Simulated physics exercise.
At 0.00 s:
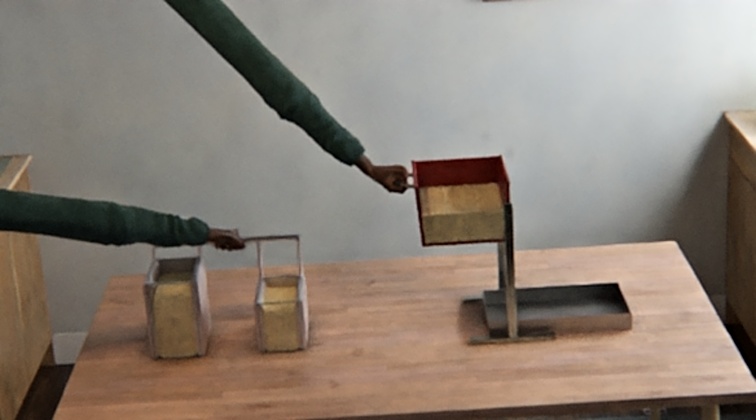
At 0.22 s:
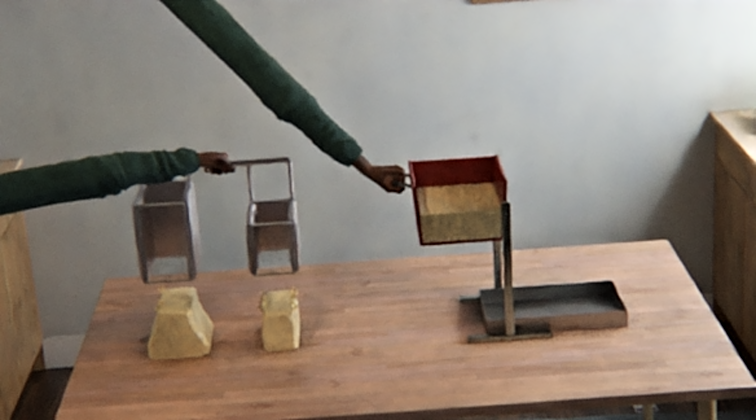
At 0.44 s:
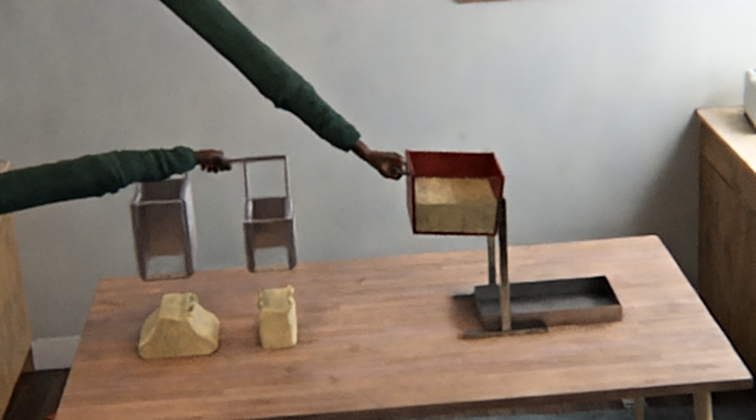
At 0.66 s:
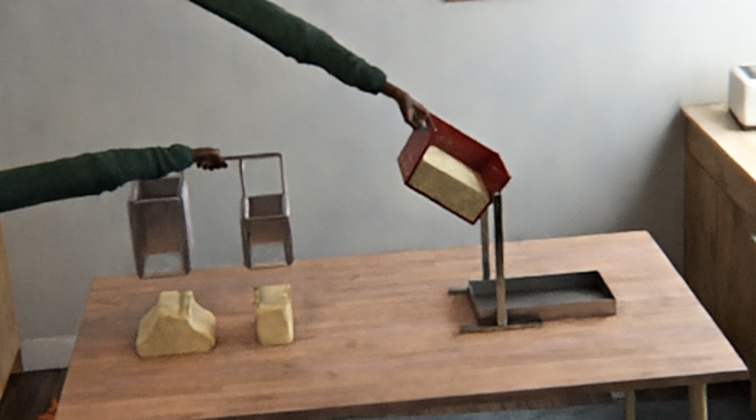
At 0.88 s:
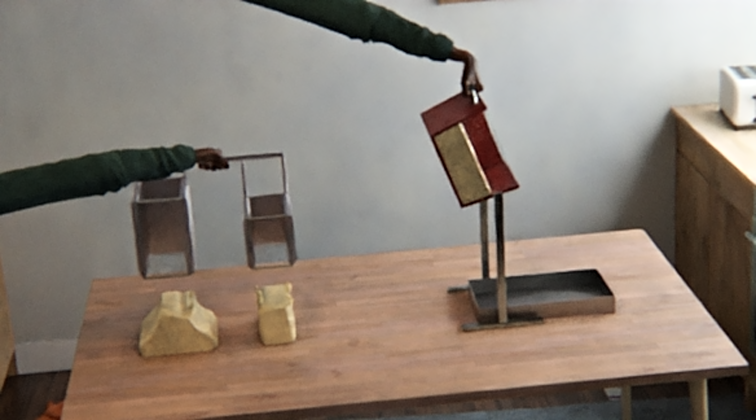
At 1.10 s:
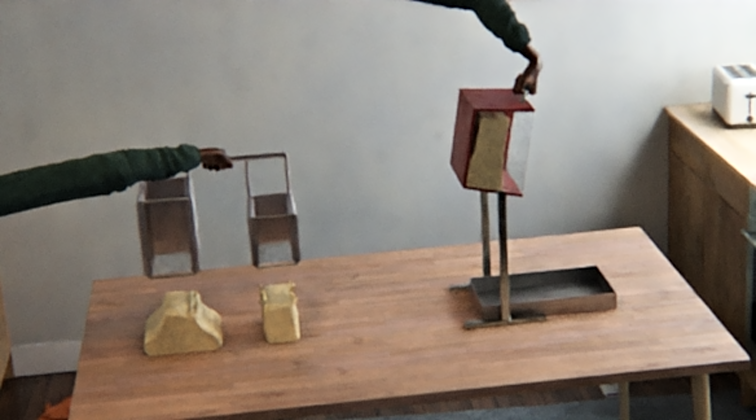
On a wooden table, a hand lifts two molds off pale yellow blocks and the left one slumps wider, then another hand tilts a red tub of the same thick substance up onto its side above a tray.
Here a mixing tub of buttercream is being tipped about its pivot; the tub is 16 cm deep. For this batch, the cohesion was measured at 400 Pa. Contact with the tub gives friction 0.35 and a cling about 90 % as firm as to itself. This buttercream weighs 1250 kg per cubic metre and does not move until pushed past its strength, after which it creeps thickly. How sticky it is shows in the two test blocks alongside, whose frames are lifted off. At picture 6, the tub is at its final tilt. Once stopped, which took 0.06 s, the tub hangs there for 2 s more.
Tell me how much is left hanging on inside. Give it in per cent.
Roughly 41 % is left.
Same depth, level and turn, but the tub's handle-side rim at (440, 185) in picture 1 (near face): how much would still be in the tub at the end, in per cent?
I'd guess around 60 per cent remains.
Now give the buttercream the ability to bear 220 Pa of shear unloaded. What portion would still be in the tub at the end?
Roughly 30 per cent.
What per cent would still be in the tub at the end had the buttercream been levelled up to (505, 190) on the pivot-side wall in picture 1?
25 %.
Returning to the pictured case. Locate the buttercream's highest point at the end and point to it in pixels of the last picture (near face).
It ends up highest close to (492, 171).
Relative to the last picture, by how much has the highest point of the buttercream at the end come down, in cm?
Roughly 15 cm.
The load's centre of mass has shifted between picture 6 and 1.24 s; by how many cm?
It has gone close to 7 cm.
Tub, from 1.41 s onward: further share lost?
3 %.
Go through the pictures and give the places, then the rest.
Handle-side rim at (418, 188), tilt 0 degrees; crest of the buttercream at (496, 210); block heights 19 cm, 12 cm (left to right), in the first picture.
Handle-side rim at (416, 188), tilt 0 degrees; crest of the buttercream at (494, 209); block heights 15 cm, 12 cm (left to right), in the second picture.
Handle-side rim at (415, 176), tilt 6 degrees; crest of the buttercream at (419, 203); block heights 13 cm, 12 cm (left to right), in the third picture.
Handle-side rim at (437, 133), tilt 36 degrees; crest of the buttercream at (424, 160); block heights 13 cm, 12 cm (left to right), in the fourth picture.
Handle-side rim at (487, 110), tilt 70 degrees; crest of the buttercream at (459, 126); block heights 13 cm, 12 cm (left to right), in the fifth picture.
Handle-side rim at (534, 112), tilt 100 degrees; crest of the buttercream at (485, 119); block heights 13 cm, 12 cm (left to right), in the sixth picture.
After 1.24 s, the tub is at 100 degrees and holds 95 %.
After 1.41 s, the tub is at 100 degrees and holds 44 %.
After 1.58 s, the tub is at 100 degrees and holds 41 %.
After 1.75 s, the tub is at 100 degrees and holds 41 %.
After 3.10 s, the tub is at 100 degrees and holds 41 %.
